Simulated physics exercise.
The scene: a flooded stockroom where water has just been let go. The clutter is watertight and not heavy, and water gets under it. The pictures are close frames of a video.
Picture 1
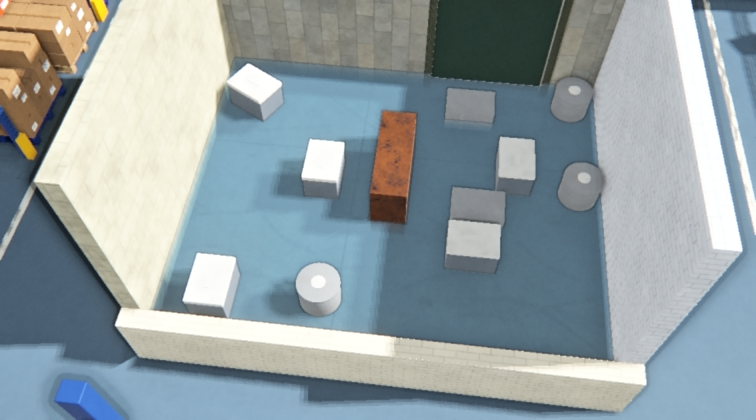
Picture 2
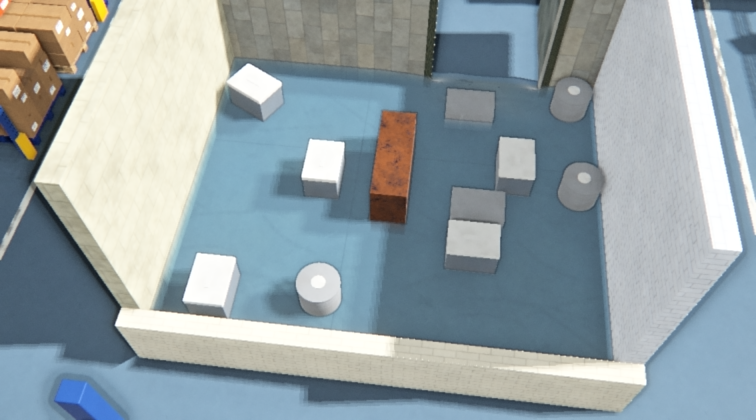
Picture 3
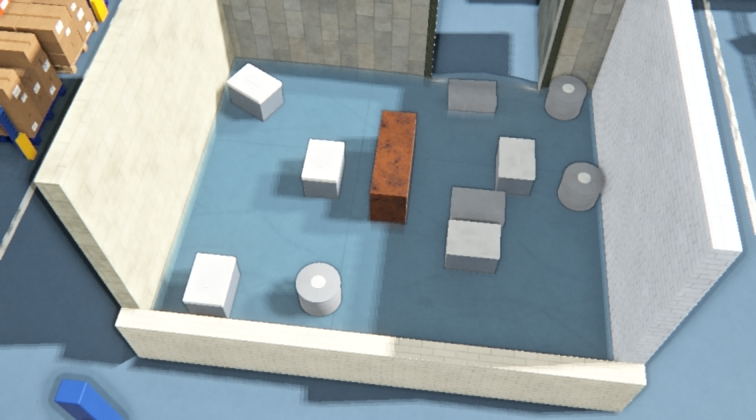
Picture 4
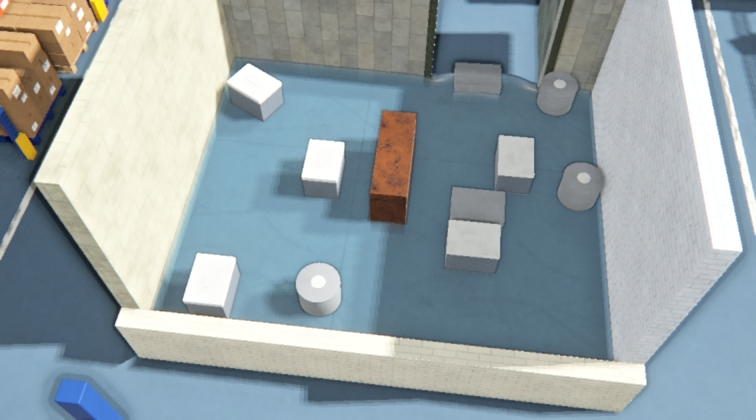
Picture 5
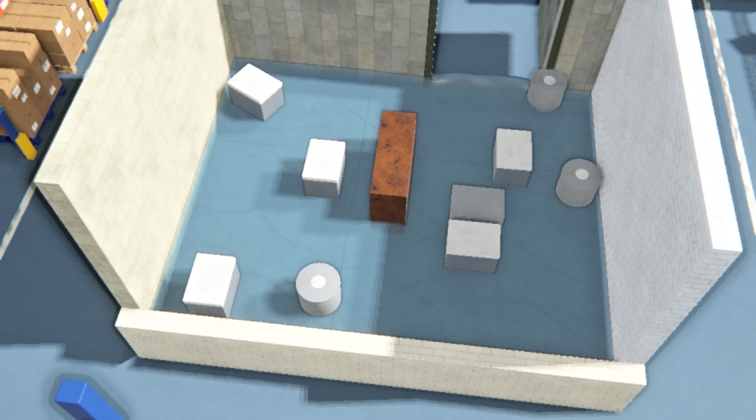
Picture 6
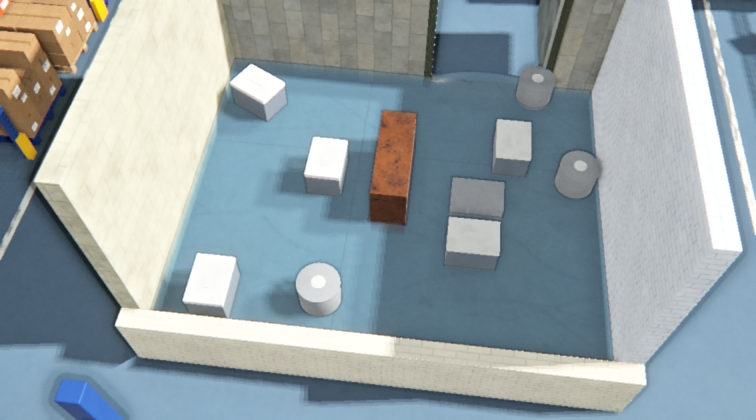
A walled room with a shallow layer of water opening at the back, pale blocks and cylinders drifting slowly toward the gap.
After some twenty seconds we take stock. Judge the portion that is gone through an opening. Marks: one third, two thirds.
That comes to at least two thirds.
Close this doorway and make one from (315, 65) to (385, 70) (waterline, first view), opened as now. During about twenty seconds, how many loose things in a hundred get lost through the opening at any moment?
Roughly 40 per cent.
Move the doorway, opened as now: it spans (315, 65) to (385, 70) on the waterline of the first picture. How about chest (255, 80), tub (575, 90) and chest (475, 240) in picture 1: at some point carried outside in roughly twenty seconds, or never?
As listed: Carried outside, still in, inside.
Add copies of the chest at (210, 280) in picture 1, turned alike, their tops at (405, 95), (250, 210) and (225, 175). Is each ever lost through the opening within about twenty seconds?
One after the other: Yes, stays, still in.
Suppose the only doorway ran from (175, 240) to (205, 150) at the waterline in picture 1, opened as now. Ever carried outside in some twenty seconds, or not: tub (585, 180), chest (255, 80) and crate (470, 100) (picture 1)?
In turn: No, yes, kept in.
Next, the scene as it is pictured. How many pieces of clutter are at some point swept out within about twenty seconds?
It comes to 8.
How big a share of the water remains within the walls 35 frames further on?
About 48 per cent.
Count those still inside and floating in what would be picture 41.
That makes 3.
A moment on, 2 of 10 are out; 8 afloat.
Next, 4 of 10 are out; 6 afloat.
Later, 7 of 10 are out; 3 afloat.
In the end, 8 of 10 are out; 2 afloat.
